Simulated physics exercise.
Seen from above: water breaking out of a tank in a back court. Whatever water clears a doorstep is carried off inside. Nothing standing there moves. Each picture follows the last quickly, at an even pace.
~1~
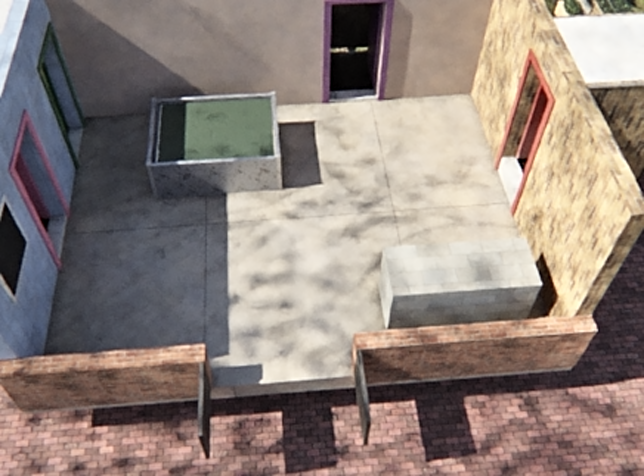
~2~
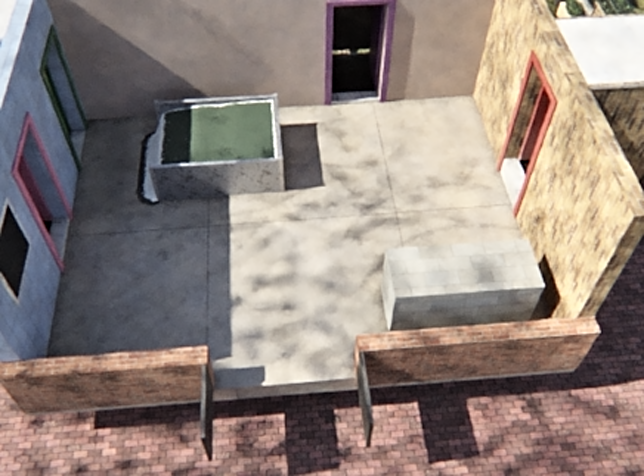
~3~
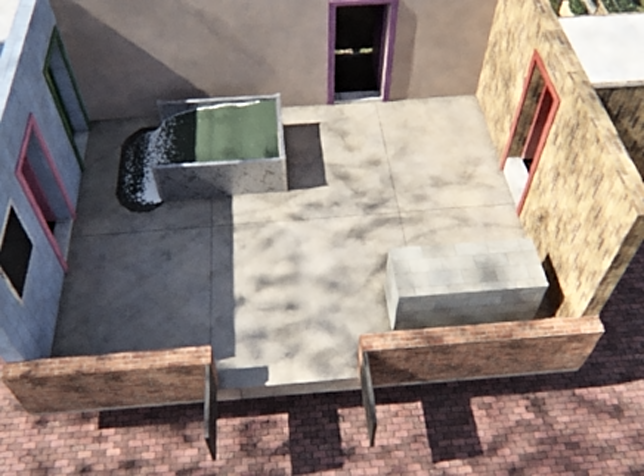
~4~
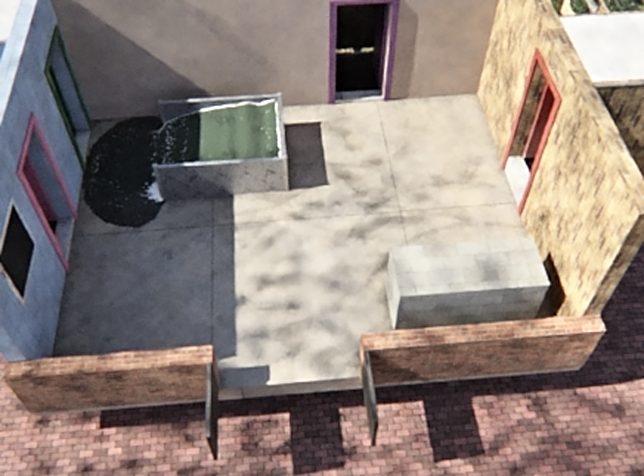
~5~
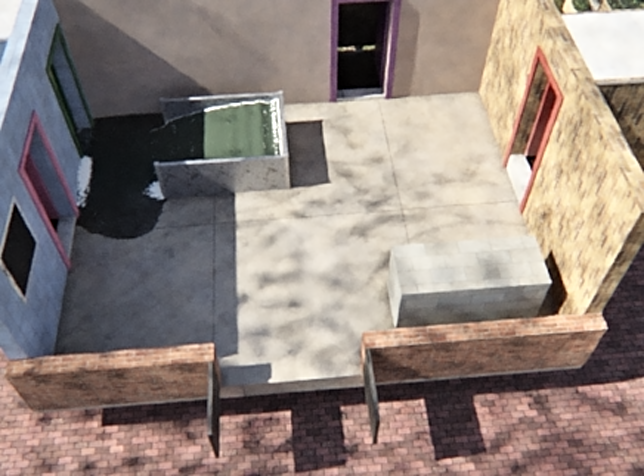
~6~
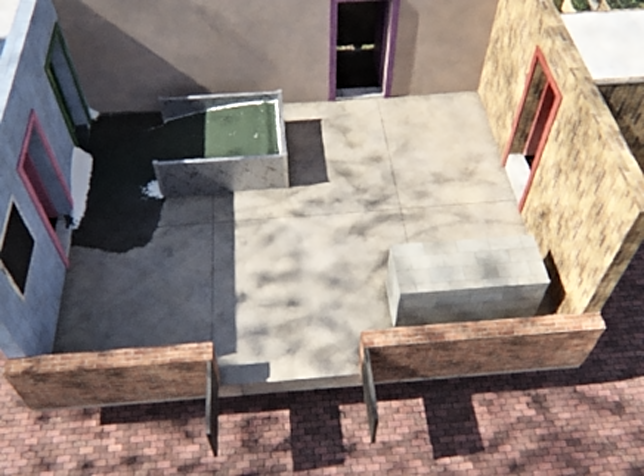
A walled back court of pale paving is seen from above, with a blue wall at left, a tan stone wall at right and low brick walls in front. A grey tank of green water stands at the back left, and a pale block sits at front right. Water breaks from the tank's left side, spreads darkly leftward to the blue wall, then creeps forward along it.
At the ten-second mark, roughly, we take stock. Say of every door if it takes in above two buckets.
The purple door is going to allow two buckets or less; the green door is going to allow over two buckets; the pink door is going to allow over two buckets; the red door is going to allow two buckets or less.
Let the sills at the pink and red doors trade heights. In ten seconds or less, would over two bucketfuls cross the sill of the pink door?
Well, as I see it, the pink door remains within bounds.
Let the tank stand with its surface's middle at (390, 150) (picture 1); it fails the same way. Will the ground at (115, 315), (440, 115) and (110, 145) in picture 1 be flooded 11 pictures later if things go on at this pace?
As listed: Reached, untouched, reached.
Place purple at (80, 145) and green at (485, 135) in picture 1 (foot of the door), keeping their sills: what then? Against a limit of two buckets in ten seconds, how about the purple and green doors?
Short version: The purple one tops the limit and the green one stays within the limit.
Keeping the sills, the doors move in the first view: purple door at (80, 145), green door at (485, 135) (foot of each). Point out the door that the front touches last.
Result: The red one.
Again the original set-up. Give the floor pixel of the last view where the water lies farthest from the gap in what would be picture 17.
The farthest wet point should be near (48, 384).
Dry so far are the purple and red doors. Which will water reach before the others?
Answer: The purple one.
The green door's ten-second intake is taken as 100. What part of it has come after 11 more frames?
Some 55 per cent.
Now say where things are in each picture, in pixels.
The tank at (214, 131) is whole and still, in the first picture.
The front is at a hidden place, out from the gap at (161, 157), in the second picture.
Water pours out at (165, 158) and has run to (132, 207), in the third picture.
Water pours out at (166, 158) and has run to (103, 140), in the fourth picture.
Water pours out at (168, 157) and has run to (93, 125), in the fifth picture.
The front is at (72, 242), out from the gap at (166, 156), in the sixth picture.
A moment on, water covers 15 % of the floor; the purple door not reached, the green door far over two buckets in, the pink door under two buckets in, the red door not reached.
Next, water covers 20 % of the floor; the purple door not reached, the green door far over two buckets in, the pink door over two buckets in, the red door not reached.
Then, water covers 35 % of the floor; the purple door not reached, the green door far over two buckets in, the pink door over two buckets in, the red door not reached.
Later, water covers 65 % of the floor; the purple door wet at the sill, nothing in, the green door far over two buckets in, the pink door over two buckets in, the red door not reached.
In the end, water covers 90 % of the floor; the purple door wet at the sill, nothing in, the green door far over two buckets in, the pink door over two buckets in, the red door wet at the sill, nothing in.
